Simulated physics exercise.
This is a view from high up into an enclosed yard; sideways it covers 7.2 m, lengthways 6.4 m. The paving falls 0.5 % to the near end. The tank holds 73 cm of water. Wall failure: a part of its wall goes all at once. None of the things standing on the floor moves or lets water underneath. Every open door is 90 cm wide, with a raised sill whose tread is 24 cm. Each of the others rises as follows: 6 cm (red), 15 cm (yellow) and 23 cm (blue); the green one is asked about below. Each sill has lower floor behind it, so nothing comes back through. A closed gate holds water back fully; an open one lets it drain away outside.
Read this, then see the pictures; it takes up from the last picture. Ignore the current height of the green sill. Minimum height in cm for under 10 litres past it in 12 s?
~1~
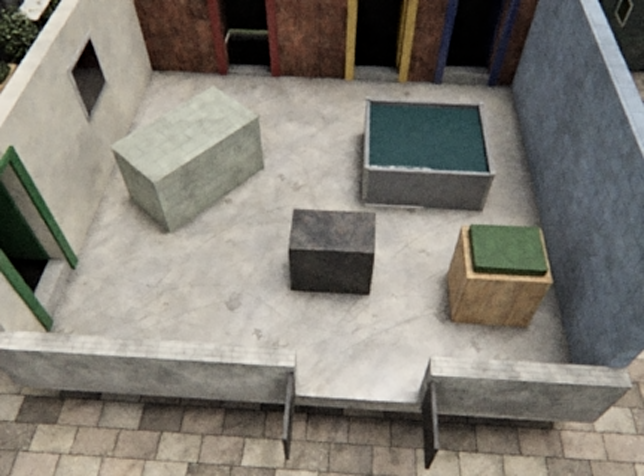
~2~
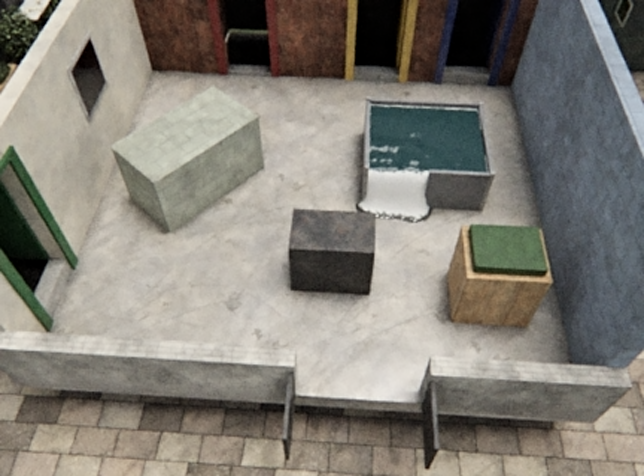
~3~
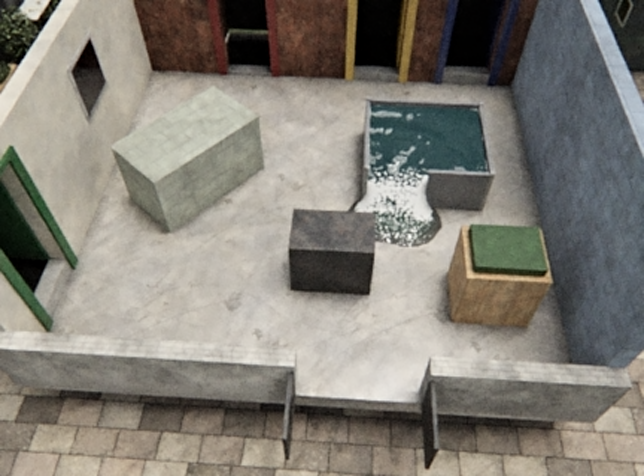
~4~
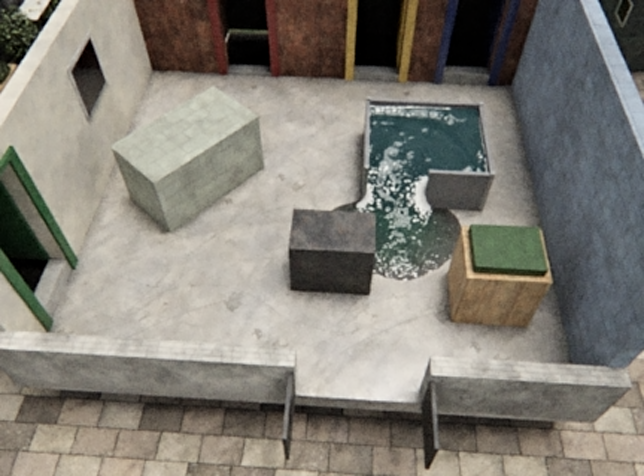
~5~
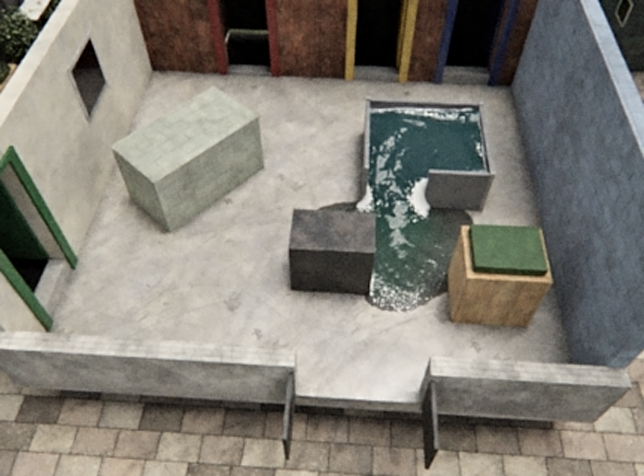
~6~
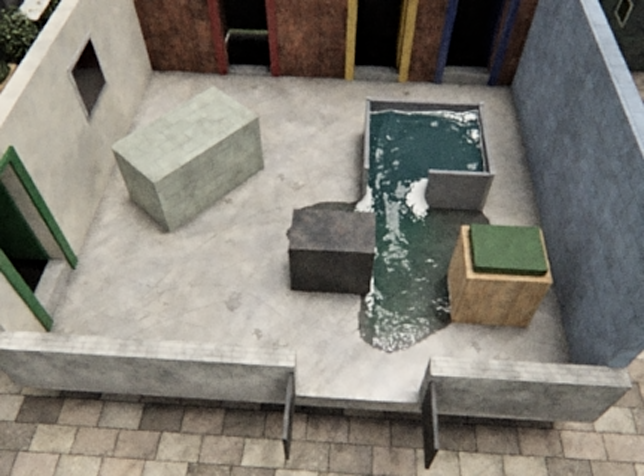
Approx. 9 cm.
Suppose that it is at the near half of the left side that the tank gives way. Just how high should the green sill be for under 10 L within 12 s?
It needs to be about 16 cm high.
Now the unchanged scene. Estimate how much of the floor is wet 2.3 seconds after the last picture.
Roughly 35 percent of the floor.
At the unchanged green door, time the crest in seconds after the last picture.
2.0 s.
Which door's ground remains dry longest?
Last comes the red one.
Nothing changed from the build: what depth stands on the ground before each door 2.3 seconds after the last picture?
Depths in cm: Red 0, green 12, yellow 0, blue 0.
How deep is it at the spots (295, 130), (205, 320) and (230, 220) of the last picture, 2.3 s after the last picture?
Close to 0, 0 and 10 cm, one after the other.
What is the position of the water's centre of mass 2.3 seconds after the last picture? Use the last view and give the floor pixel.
The water is centred around (385, 228) in the last picture's pixels.
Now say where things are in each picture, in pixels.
The tank at (426, 138) is whole and still, 73 cm deep; the green door at (35, 253) is dry, in the first frame.
The front is at (411, 219), 0.3 m from the gap at (395, 194); 0.2 m2 of floor is wet, 73 cm left at the back, in the second frame.
The gap is at (395, 194), the front 0.8 m out at (404, 242); the back of the tank holds 73 cm, in the third frame.
Water pours out at (395, 195) and has run 1.4 m, to (389, 273); about 8 cm deep outside, 67 cm at the back, in the fourth frame.
The gap is at (395, 195), the front 1.9 m out at (381, 304); the back of the tank holds 62 cm, in the fifth frame.
Water pours out at (395, 195) and has run 2.5 m, to (377, 341); about 6 cm deep outside, 63 cm at the back; the green door at (35, 253), 5.3 m from the gap, is still 3.5 m from the nearest water, in the sixth frame.
Then, 0.7 s after the last picture water covers 20 % of the floor, deepest (40 cm) near (362, 249); it has not reached the green door.
Then, 2.3 s after the last picture water covers 35 % of the floor, deepest (26 cm) near (567, 394); 12 cm at the green door, 0 litres in over its 27 cm sill.
Then, 11.3 s after the last picture water covers 95 % of the floor, deepest (8 cm) near (567, 394); 5 cm at the green door, 0 litres in over its 27 cm sill.
At the green door as built, the water peaked near 12 cm, 2.1 s after the last picture.
With a sill of 8 cm, 14 litres would have come in within the 12 s; with 11 cm, 4 litres. So under 10 litres takes about 9 cm.
